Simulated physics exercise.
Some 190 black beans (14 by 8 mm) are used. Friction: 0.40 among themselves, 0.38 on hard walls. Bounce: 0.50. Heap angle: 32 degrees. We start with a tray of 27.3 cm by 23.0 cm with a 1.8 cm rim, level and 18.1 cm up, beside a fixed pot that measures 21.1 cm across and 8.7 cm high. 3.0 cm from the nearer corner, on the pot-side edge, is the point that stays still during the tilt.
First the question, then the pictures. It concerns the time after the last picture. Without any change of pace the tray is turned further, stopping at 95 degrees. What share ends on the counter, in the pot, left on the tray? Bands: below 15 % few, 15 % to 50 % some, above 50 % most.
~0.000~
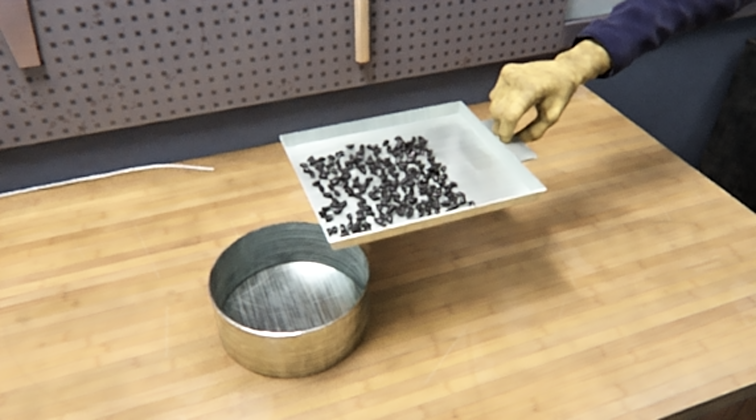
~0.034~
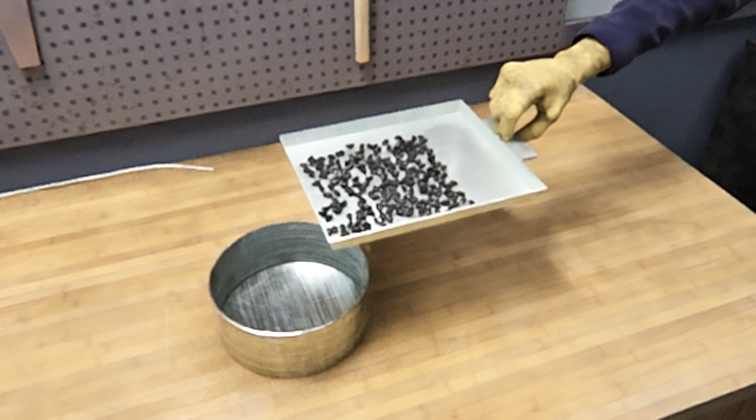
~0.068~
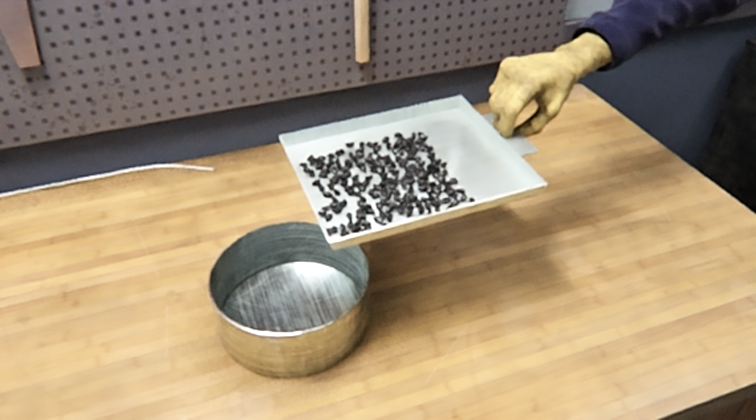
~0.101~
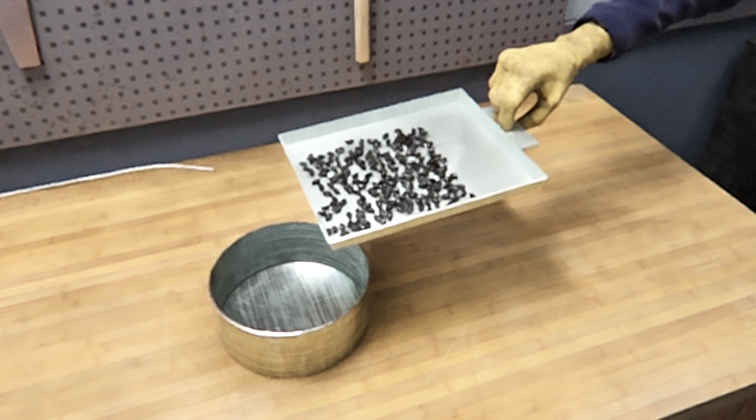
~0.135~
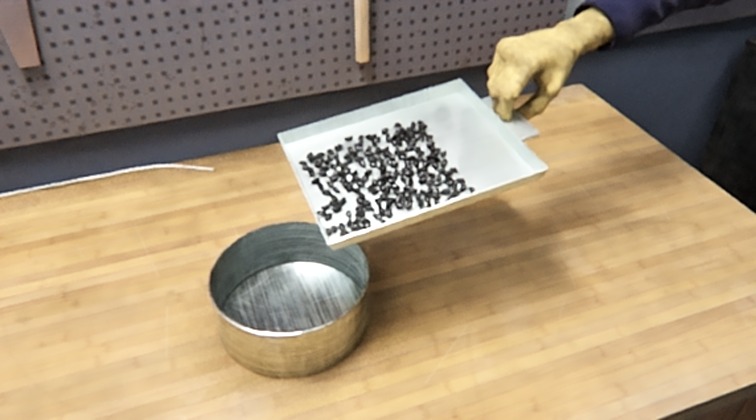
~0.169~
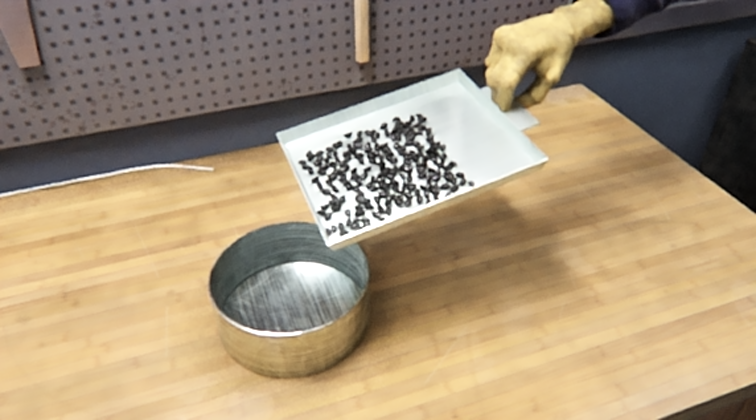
Result: Counter: Few, pot: Most, tray: Few.
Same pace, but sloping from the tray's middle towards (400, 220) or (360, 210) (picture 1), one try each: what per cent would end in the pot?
Around 20 % for the first direction, around 65 % for the second.
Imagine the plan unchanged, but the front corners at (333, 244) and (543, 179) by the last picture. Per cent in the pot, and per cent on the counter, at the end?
Per cent by place - pot 20, counter 80.
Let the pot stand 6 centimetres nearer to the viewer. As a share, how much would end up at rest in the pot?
In that setup it would come to near 80 per cent.
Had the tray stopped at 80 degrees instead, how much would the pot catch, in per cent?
I'd put it at close to 85 per cent.
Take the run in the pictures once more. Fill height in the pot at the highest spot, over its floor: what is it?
About 1.5 cm.
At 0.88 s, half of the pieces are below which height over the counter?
Some 20 cm above the counter.
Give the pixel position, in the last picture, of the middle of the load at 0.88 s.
Look near (295, 214) in the last picture.
After 0.59 s, tilt 51 degrees; the tray holds 100 %, the pot 0 %.
Then, at 0.88 s, tilt 79 degrees; the tray holds 65 %, the pot 20 %.
After 1.26 s, tilt 95 degrees; the tray holds 0 %, the pot 85 %.
By 2.0 s all is still; counter 5 %, pot 95 %, tray 0 %.
